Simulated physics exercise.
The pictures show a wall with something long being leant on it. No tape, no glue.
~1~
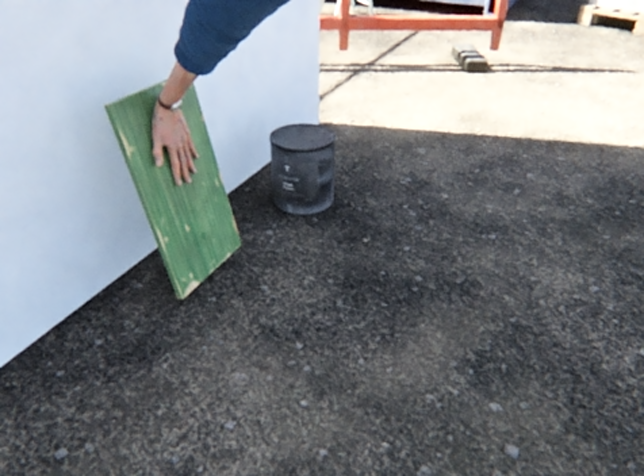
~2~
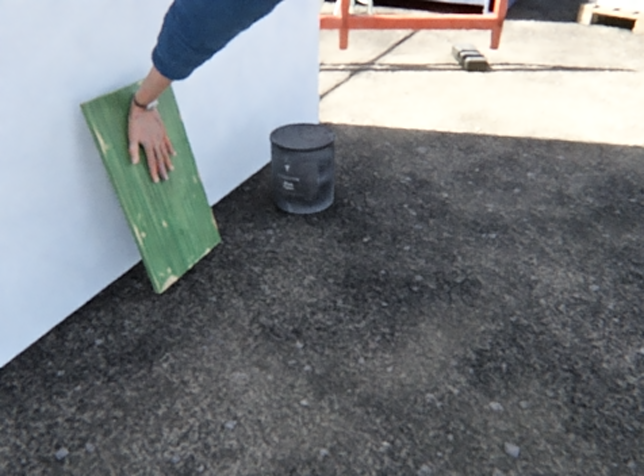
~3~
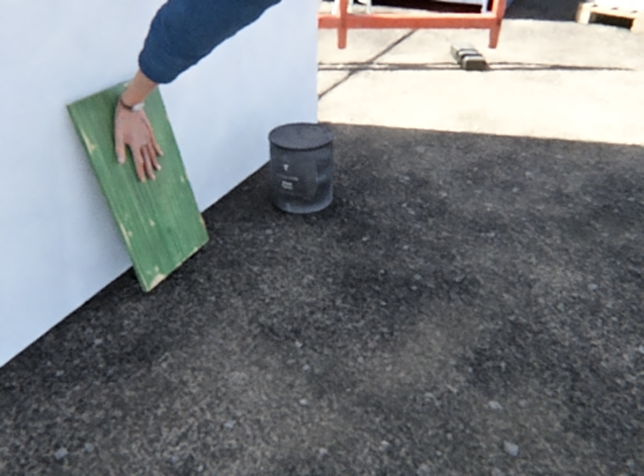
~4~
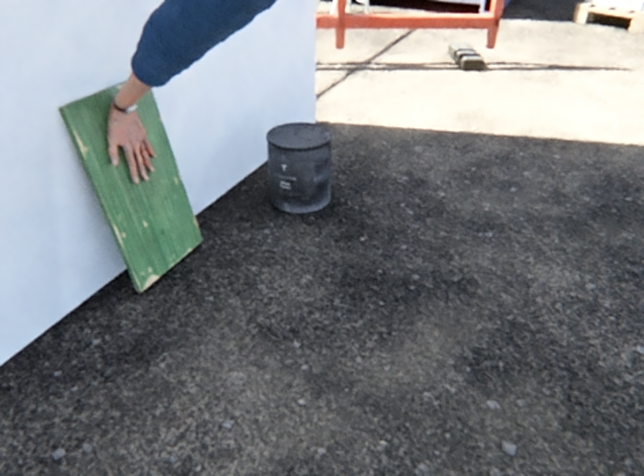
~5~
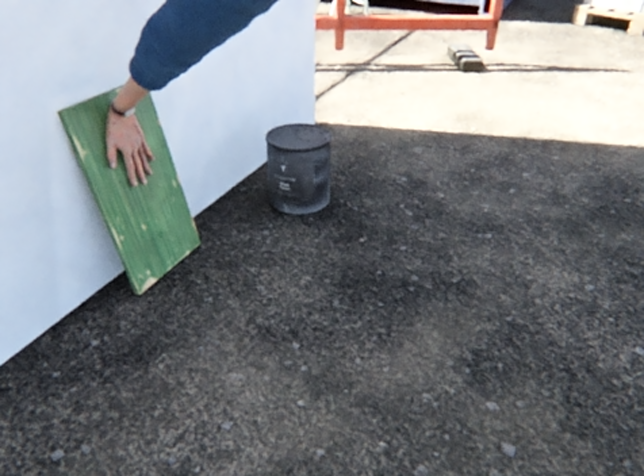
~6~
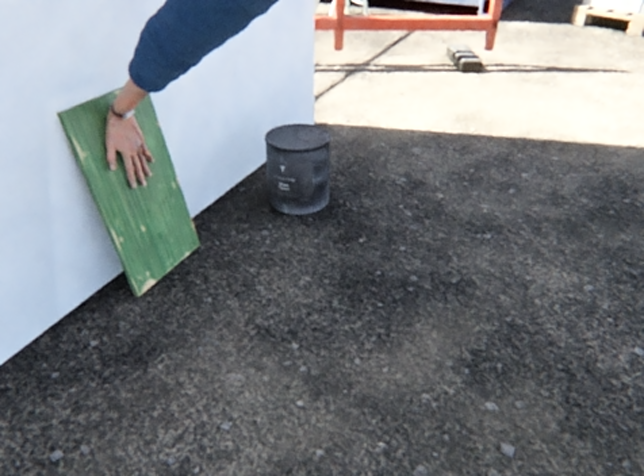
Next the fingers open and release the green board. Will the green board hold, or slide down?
Here the board stays up.
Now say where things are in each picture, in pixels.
In the first frame, on its way; green board (184, 187); black pail (303, 168).
In the second frame, on its way; green board (161, 183); black pail (303, 168).
In the third frame, on its way; green board (149, 183); black pail (302, 167).
In the fourth frame, on its way; green board (142, 184); black pail (300, 167).
In the fifth frame, leant on the wall, still held; green board (140, 187); black pail (299, 168).
In the sixth frame, leant on the wall, still held; green board (140, 189); black pail (299, 169).
Then, 0.40 s later than the last frame, all is still.
Then, 0.90 s later than the last frame, green board resting near (140, 189).
When it is over, both as before. End places, in pixels of the last picture, green board near (140, 189). The board holds.
